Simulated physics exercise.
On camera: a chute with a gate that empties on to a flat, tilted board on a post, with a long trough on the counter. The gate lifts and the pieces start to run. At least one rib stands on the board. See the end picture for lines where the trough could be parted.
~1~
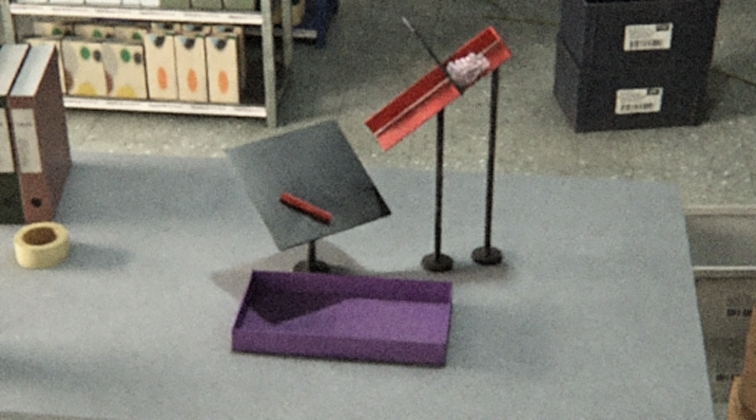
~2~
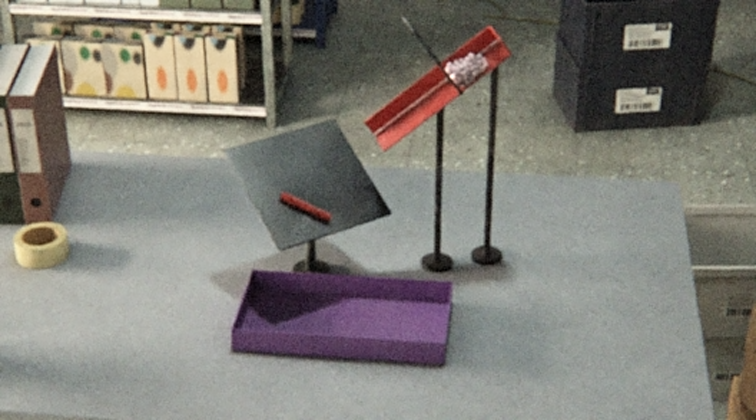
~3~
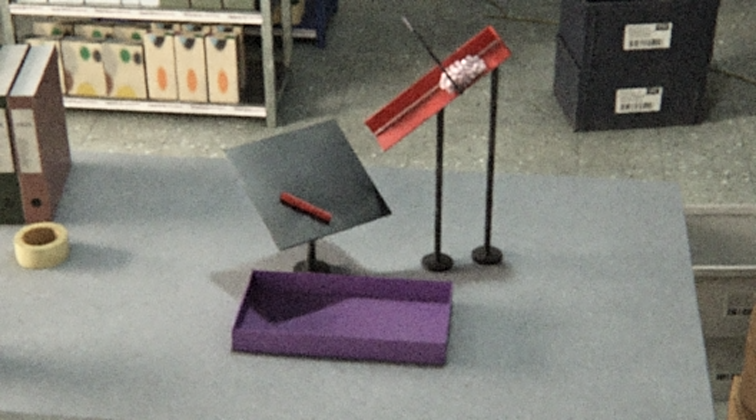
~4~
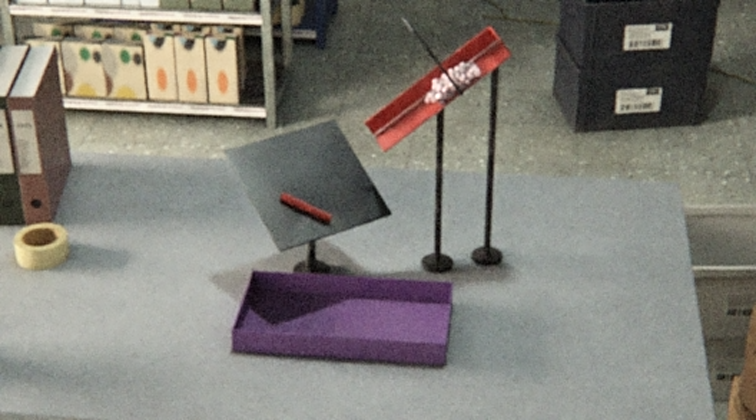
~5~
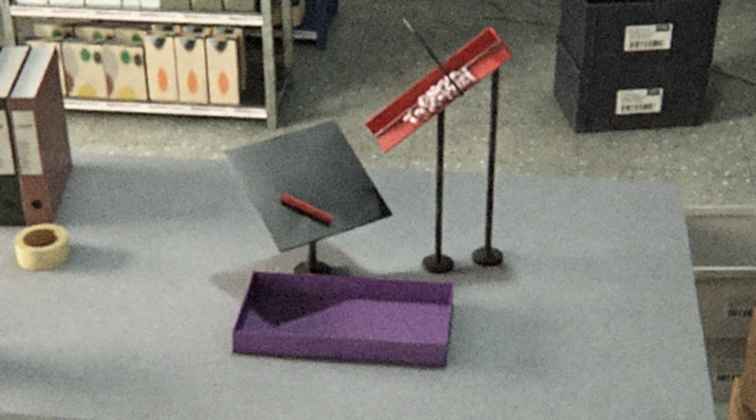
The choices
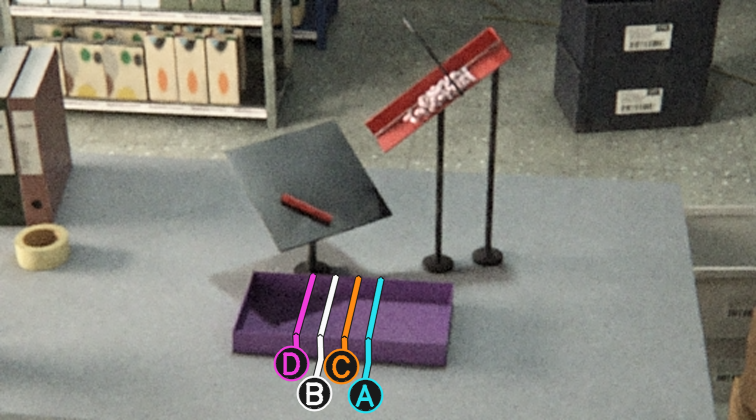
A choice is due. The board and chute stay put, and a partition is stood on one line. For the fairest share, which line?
It is A.
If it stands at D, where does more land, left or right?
The right side.
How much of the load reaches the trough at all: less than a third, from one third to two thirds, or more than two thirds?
About that: More than two thirds.
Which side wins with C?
More lands on the right.
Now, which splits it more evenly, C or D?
Line C.
On the marked copy, line A crosses the front rim at (368, 339); line B crosses the front rim at (320, 336); line C crosses the front rim at (344, 338); line D crosses the front rim at (296, 335).
With A, of what is caught, about half on the left of the divider, about half on the right.
With B, of what is caught, a small part on the left of the divider, nearly all on the right.
With C, of what is caught, about a quarter on the left of the divider, most on the right.
With D, of what is caught, a stray few on the left of the divider, nearly all on the right.
